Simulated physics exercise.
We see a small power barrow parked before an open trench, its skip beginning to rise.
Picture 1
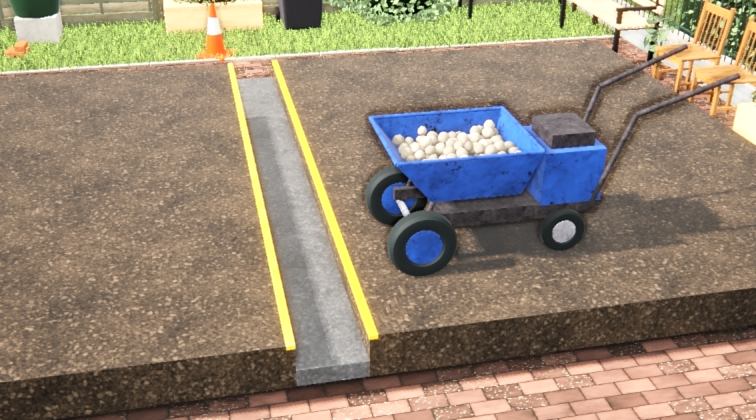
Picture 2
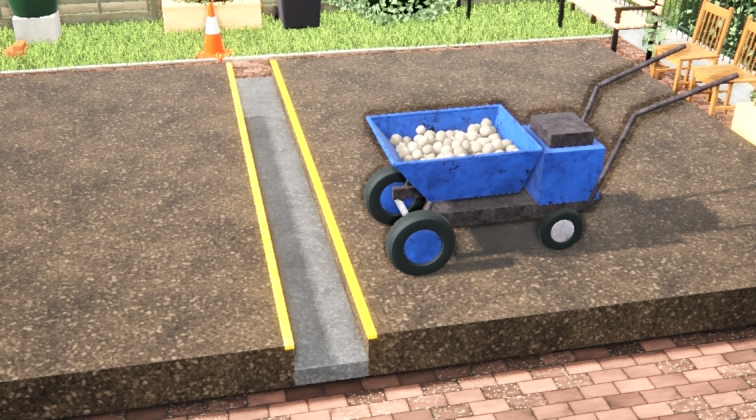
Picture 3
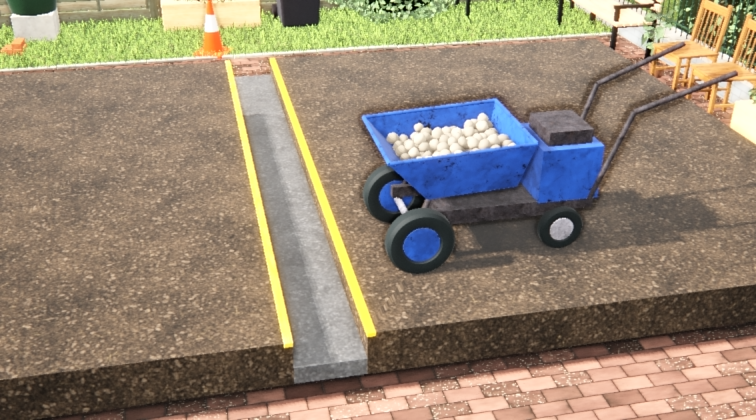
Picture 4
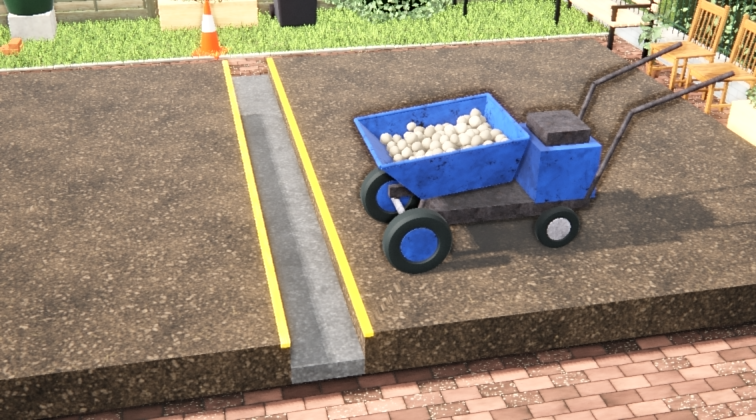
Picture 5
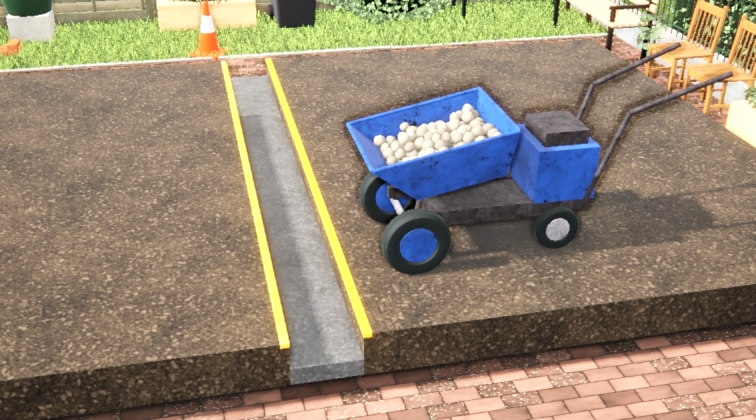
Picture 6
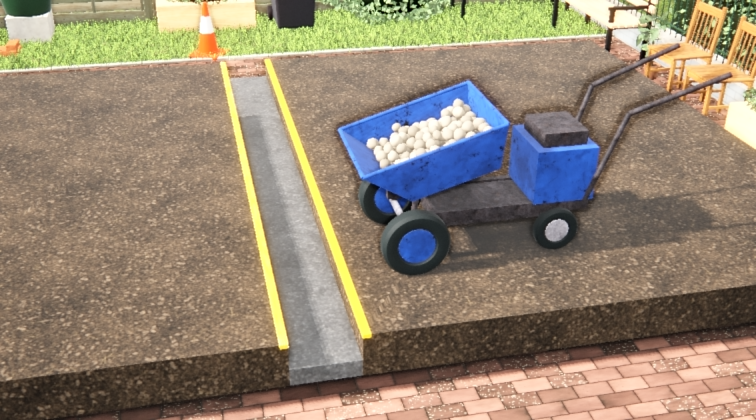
A blue power barrow loaded with pale pebbles gradually tilts its skip leftward beside a trench.
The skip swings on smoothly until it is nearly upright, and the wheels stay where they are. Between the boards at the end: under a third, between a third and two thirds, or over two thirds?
The trench takes over two thirds.
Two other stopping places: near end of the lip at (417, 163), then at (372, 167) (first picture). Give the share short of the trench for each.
About 0 and 0 per cent.
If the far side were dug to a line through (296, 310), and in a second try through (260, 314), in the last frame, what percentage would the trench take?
About 40 and 90 per cent.
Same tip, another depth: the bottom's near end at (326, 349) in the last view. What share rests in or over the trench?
About 60 per cent.
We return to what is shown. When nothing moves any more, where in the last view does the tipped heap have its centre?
Around (287, 270).
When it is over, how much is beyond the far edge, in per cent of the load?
It comes to 20 per cent or so.
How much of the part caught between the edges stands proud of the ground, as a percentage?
Roughly 5 in a hundred.
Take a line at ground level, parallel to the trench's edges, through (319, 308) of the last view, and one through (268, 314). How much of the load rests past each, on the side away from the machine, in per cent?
In turn 70 and 20 in a hundred.
Just after the last frame, skip tipped steeply; every one in the skip.
A moment on, skip tipped right over; the larger part in the skip; roughly a quarter in or heaped over the trench; just a few beyond it; just a few falling.
Further on, skip tipped right over; just a few in the skip; the larger part in or heaped over the trench; roughly a quarter beyond it.
When it is over, skip tipped right over; the larger part in or heaped over the trench; roughly a quarter beyond it.
